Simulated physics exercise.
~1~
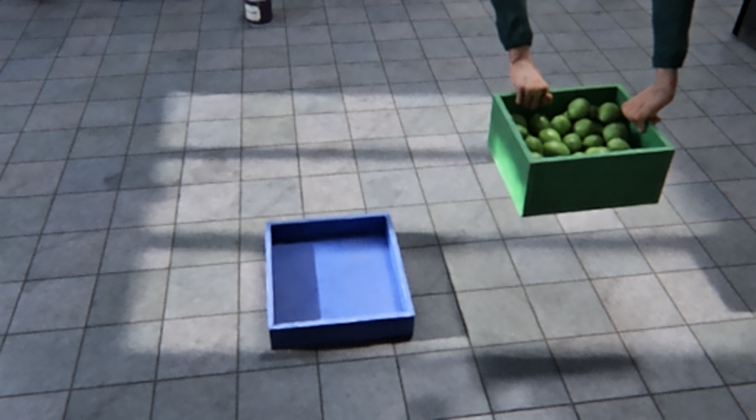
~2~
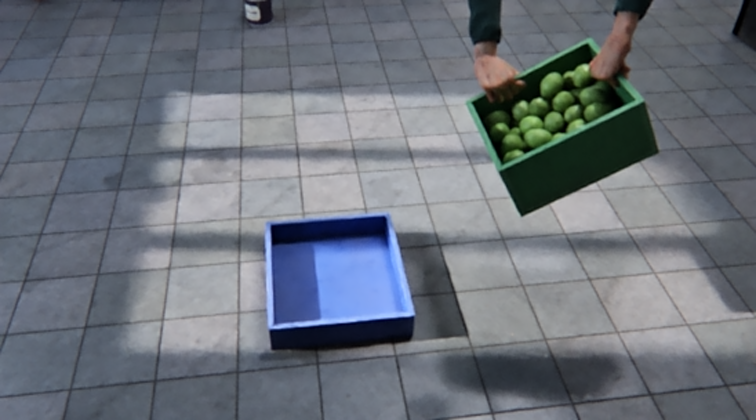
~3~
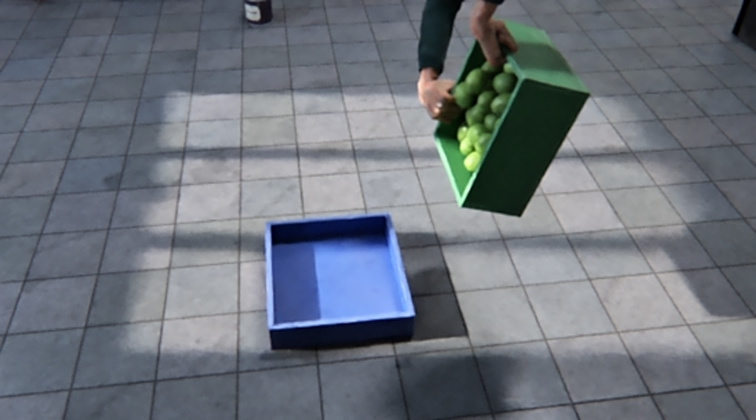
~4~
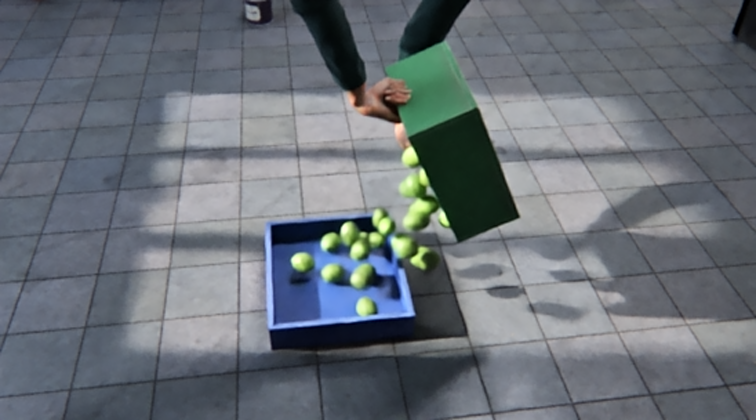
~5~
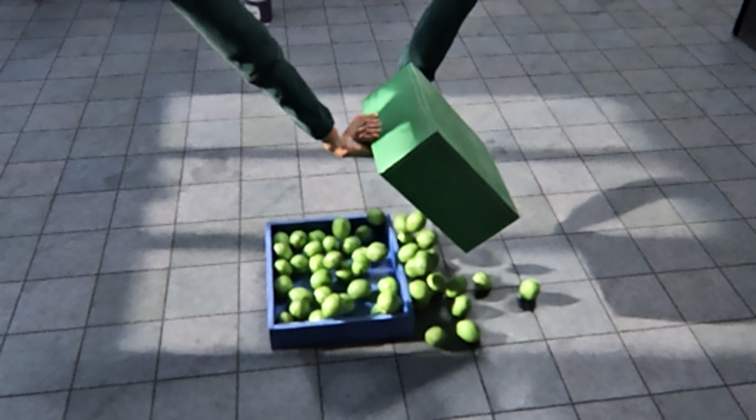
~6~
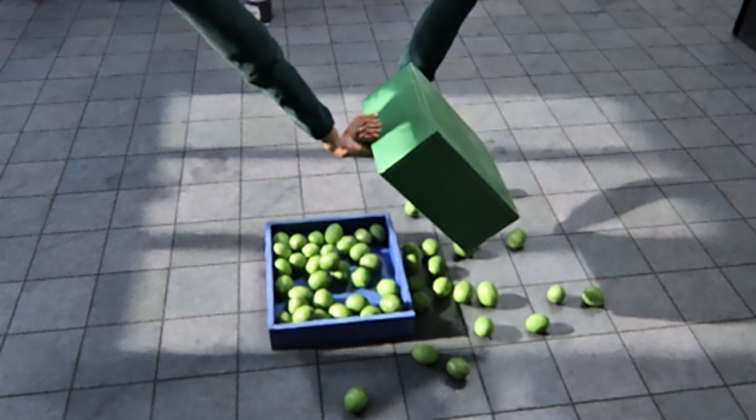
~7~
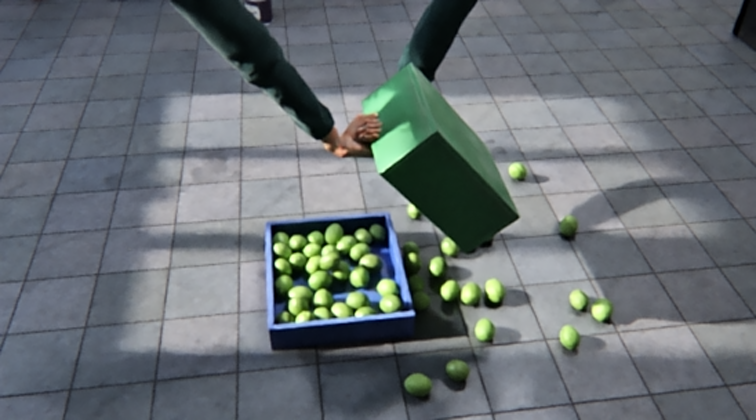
A green box full of round green fruit, held by two hands in dark green sleeves, hangs at the upper right above a grey tiled floor, seen from above by a still camera. An empty blue basket sits on the floor near the centre. The hands tilt the box leftward as it moves toward the basket, until its open side faces down. The fruit tumbles out, much of it landing in the basket while some spills to the right. Stray pieces roll across the tiles, and the box stays tipped above, with most of the fruit in the basket and many pieces scattered outside.
